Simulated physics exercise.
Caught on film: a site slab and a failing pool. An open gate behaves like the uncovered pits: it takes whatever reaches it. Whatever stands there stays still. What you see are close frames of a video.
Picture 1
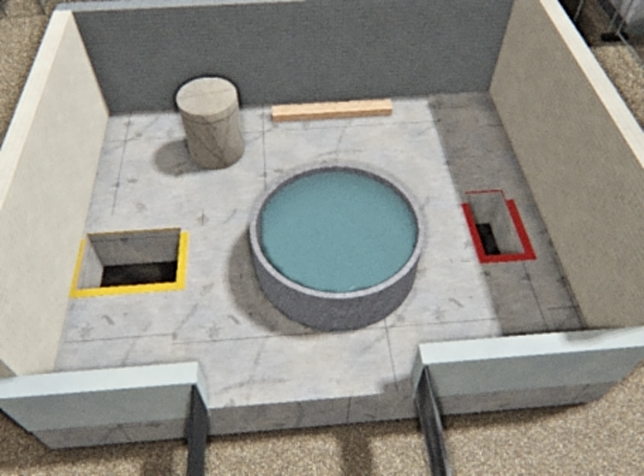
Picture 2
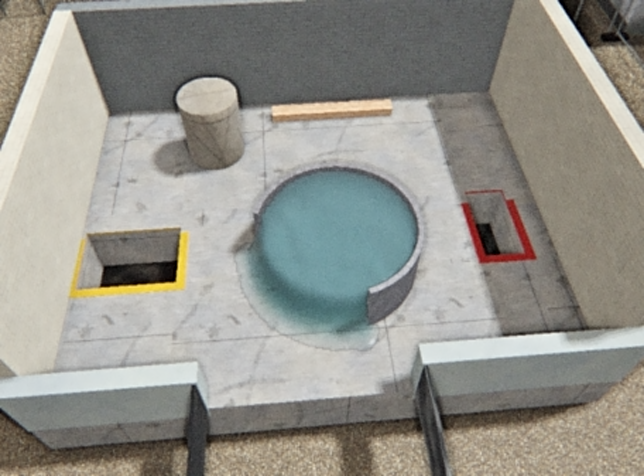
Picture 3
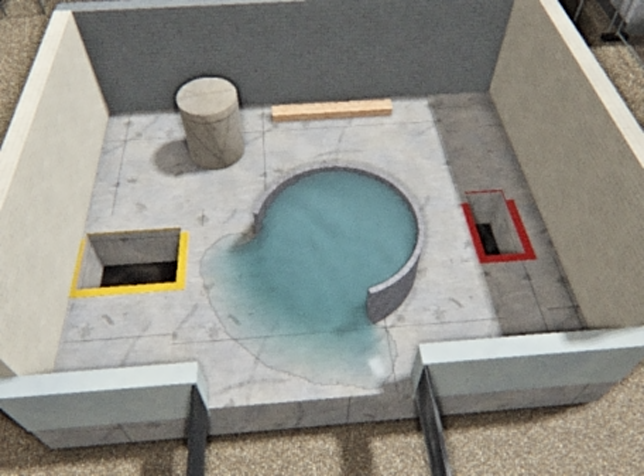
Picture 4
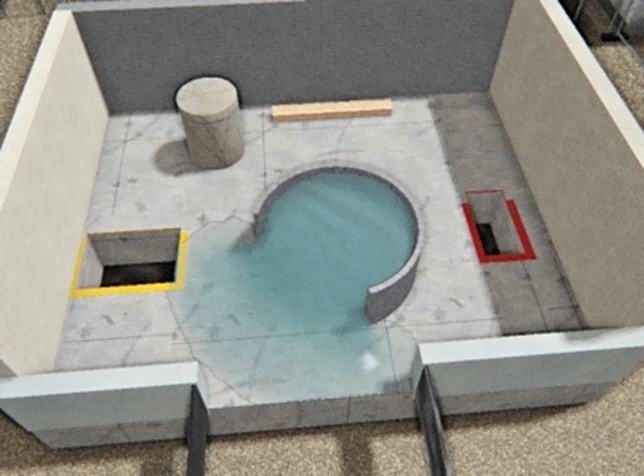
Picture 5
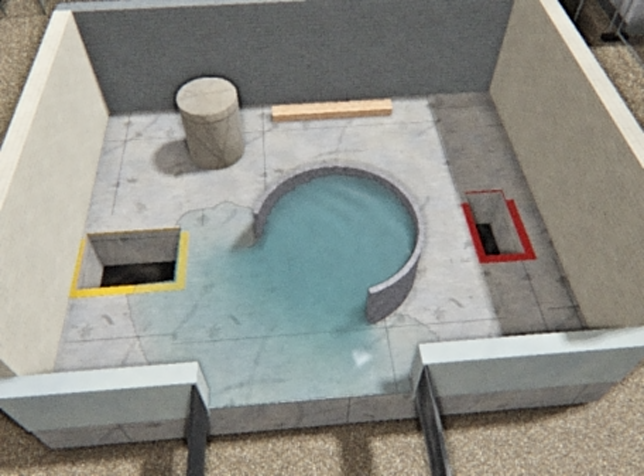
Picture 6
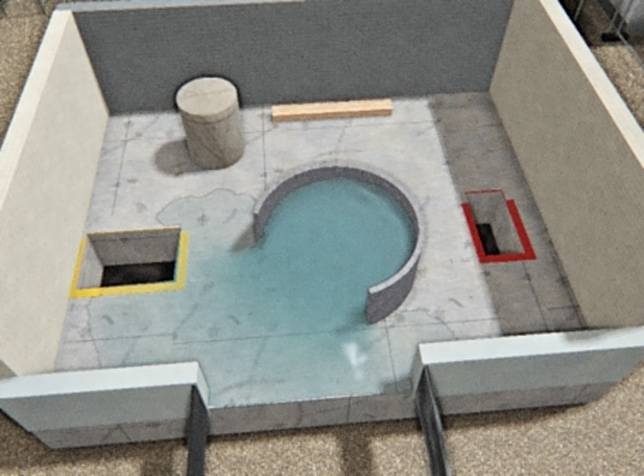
Blue-green water pours from the broken round pool and spreads across the slab toward the viewer and left.
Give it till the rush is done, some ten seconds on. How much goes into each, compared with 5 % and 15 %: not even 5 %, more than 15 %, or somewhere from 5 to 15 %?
Compared with the marks: The gate gets more than 15 %; the yellow pit gets more than 15 %; the red pit gets not even 5 %.
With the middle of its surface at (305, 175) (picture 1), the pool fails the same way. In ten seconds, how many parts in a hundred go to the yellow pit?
Within ten seconds the yellow pit takes 50 percent of the total.
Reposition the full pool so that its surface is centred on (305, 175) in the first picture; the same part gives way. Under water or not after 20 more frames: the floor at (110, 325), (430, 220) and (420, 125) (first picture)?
Well, first one got wet, second one stays dry, third one stays dry.
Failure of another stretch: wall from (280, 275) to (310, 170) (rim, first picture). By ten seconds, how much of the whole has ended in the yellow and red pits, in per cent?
For yellow it's about 60 per cent, and for red about 4 per cent.
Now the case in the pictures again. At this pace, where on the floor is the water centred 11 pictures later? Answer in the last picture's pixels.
It is around (238, 306).
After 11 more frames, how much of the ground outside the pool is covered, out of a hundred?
I'd say 25 per cent.
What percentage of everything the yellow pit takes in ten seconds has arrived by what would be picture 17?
Share by then: 25 in a hundred.
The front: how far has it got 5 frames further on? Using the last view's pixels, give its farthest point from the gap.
The wet edge reaches furthest near (584, 358).
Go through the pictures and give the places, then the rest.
Still water in the pool at (337, 228), in the first picture.
The front is at (372, 340), out from the gap at (284, 299), in the second picture.
The front is at a hidden place, out from the gap at (285, 302), in the third picture.
Water pours out at (285, 304) and has run to a hidden place, in the fourth picture.
The front is at (191, 217), out from the gap at (285, 304), in the fifth picture.
Water pours out at (285, 305) and has run to (176, 207), in the sixth picture.
A moment on, water covers 25 % of the floor; the gate 19 %, the yellow pit 4 %, the red pit 0 %.
Next, water covers 25 % of the floor; the gate 31 %, the yellow pit 8 %, the red pit 0 %.
Then, water covers 25 % of the floor; the gate 40 %, the yellow pit 21 %, the red pit 0 %.
Later, water covers 20 % of the floor; the gate 48 %, the yellow pit 32 %, the red pit 0 %.
In the end, water covers 20 % of the floor; the gate 53 %, the yellow pit 36 %, the red pit 0 %.
